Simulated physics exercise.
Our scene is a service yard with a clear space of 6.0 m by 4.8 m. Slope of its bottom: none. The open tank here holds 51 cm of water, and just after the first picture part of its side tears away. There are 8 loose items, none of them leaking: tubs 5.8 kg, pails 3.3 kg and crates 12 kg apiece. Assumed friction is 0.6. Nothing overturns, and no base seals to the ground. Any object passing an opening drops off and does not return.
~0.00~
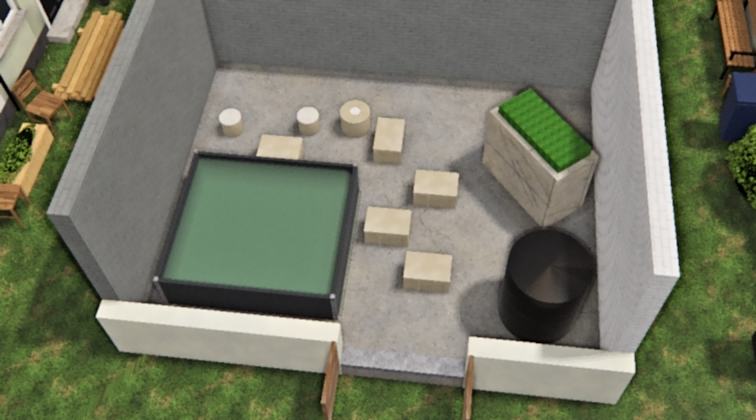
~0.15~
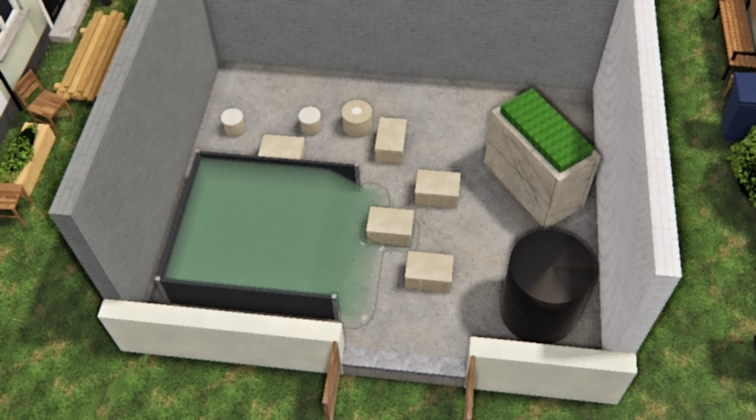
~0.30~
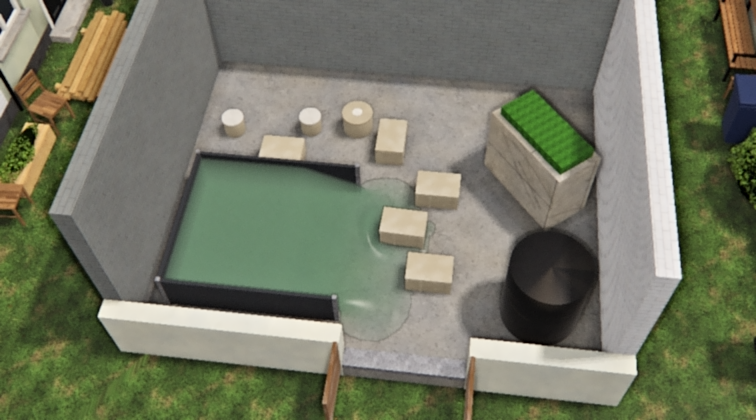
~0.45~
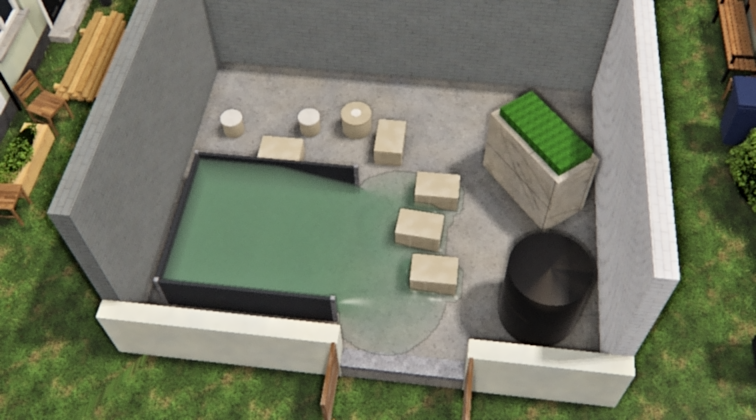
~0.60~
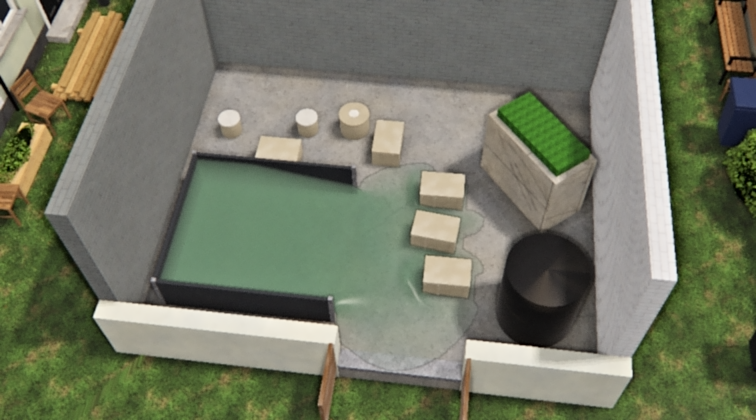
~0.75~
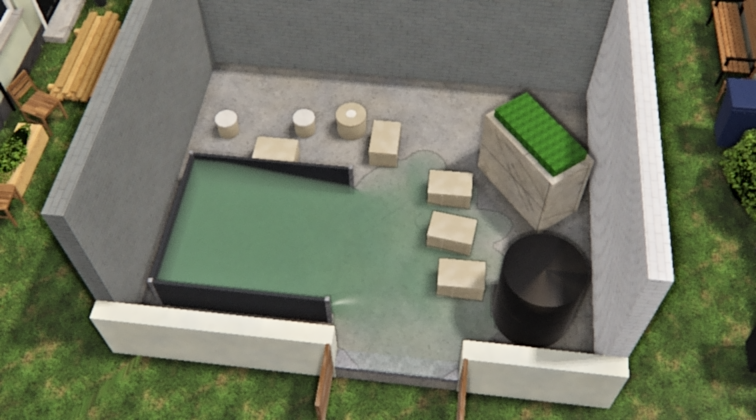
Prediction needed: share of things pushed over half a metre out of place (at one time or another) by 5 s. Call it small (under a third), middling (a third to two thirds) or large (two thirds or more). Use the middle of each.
Middling, a third to two thirds.
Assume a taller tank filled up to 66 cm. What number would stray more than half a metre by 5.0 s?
Then the count would be 3.
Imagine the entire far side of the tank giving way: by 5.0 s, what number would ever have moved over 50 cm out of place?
The answer then is 6.
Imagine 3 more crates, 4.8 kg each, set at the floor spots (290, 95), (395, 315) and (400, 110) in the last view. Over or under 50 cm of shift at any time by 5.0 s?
Result, one by one: Not exceeded, exceeded and exceeded.
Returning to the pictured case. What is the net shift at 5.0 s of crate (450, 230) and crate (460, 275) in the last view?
Respectively, 250 centimetres and 200 centimetres.
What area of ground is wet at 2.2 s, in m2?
Somewhere around 17 m2, roughly.
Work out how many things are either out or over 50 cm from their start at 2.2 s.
The number by then is 3.
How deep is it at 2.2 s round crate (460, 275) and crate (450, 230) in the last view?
23 and 19 cm.
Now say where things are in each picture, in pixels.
In the first frame, a crate at (388, 221) rests on the ground; a crate at (428, 266) rests on the ground; water covers 4.5 m2; 0 of 8 have shifted.
In the second frame, a crate at (390, 221), on the bottom; a crate at (430, 266), on the bottom; water covers 5.4 m2; 0 of 8 have shifted.
In the third frame, a crate at (404, 222) rests on the ground, 19 cm from its start; a crate at (430, 267), on the bottom; water covers 6.4 m2; 1 of 8 have shifted.
In the fourth frame, a crate at (420, 224) rests on the ground, 43 cm from its start; a crate at (434, 269), on the bottom, 8 cm from its start; water covers 7.5 m2; 2 of 8 have shifted.
In the fifth frame, a crate at (436, 226) rests on the ground, 67 cm from its start; a crate at (448, 271), on the bottom, 28 cm from its start; 8.8 m2 under water; 3 of 8 have shifted.
In the sixth frame, a crate at (452, 228), on the bottom, 93 cm from its start; a crate at (462, 273) rests on the ground, 51 cm from its start; water covers 10.3 m2; 3 of 8 have shifted.
After 1.1 s 3 of 8 are over 50 cm from their spots; 0 afloat.
After 2.2 s 3 of 8 are over 50 cm from their spots; 3 afloat.
After 3.5 s 3 of 8 are over 50 cm from their spots; 2 afloat.
After 5.0 s 3 of 8 are over 50 cm from their spots, and 3 have been at some point; 2 afloat.
